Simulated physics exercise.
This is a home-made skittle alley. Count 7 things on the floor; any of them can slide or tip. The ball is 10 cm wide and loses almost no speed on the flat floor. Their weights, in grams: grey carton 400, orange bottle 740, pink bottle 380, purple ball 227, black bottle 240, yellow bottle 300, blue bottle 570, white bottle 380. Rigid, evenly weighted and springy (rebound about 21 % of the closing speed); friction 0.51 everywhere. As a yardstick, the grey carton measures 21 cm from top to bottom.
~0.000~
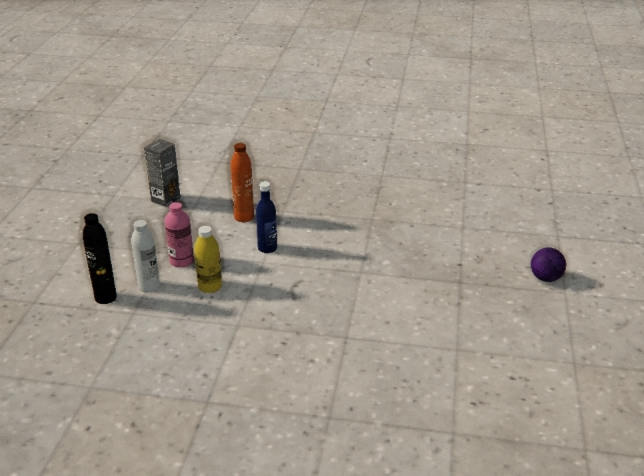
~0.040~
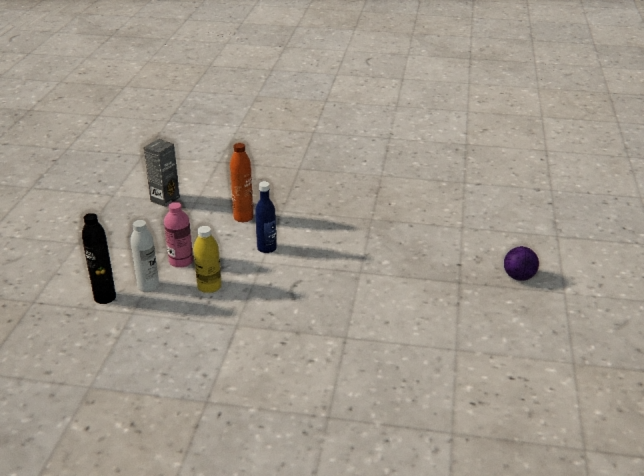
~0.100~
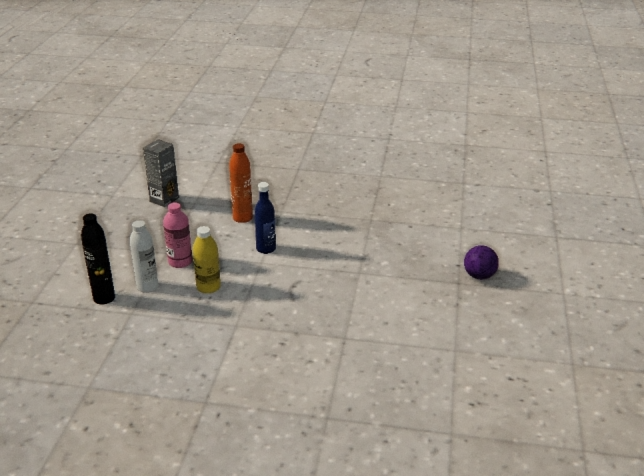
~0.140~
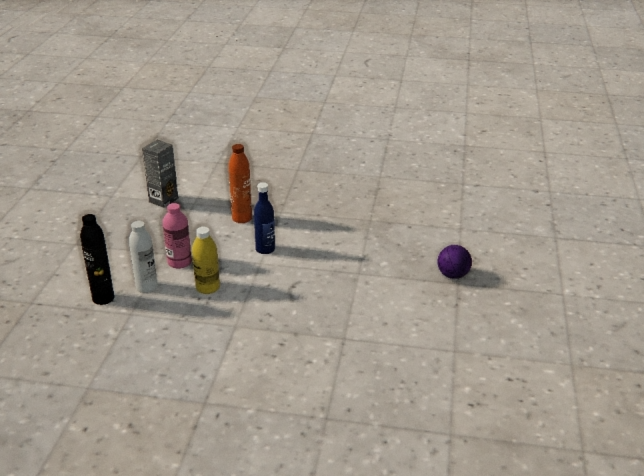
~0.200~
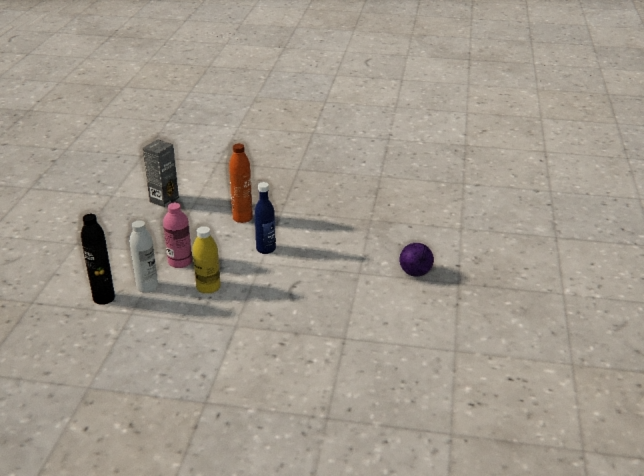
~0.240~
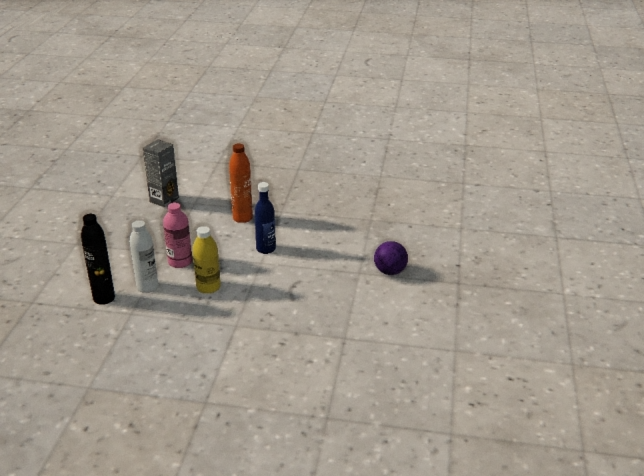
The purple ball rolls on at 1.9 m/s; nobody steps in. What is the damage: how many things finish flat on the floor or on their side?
Tipped or gone: One.
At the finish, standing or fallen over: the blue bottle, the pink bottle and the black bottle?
The blue bottle stays upright; the pink bottle falls over; the black bottle stays upright.
Around 0.44 s, 84 cm rolled; purple ball near (265, 252).
Around 0.94 s, 103 cm rolled; purple ball near (201, 252); pink bottle at 64° to upright.
Around 2.54 s, 81 cm rolled; purple ball near (271, 257); pink bottle on its side.
Finally (4.0 s), on their side or leaning hard on the floor, pink bottle; the other 6 still in place (within 8 cm). Final places as that camera would see them, grey carton near (161, 174), orange bottle near (241, 183).
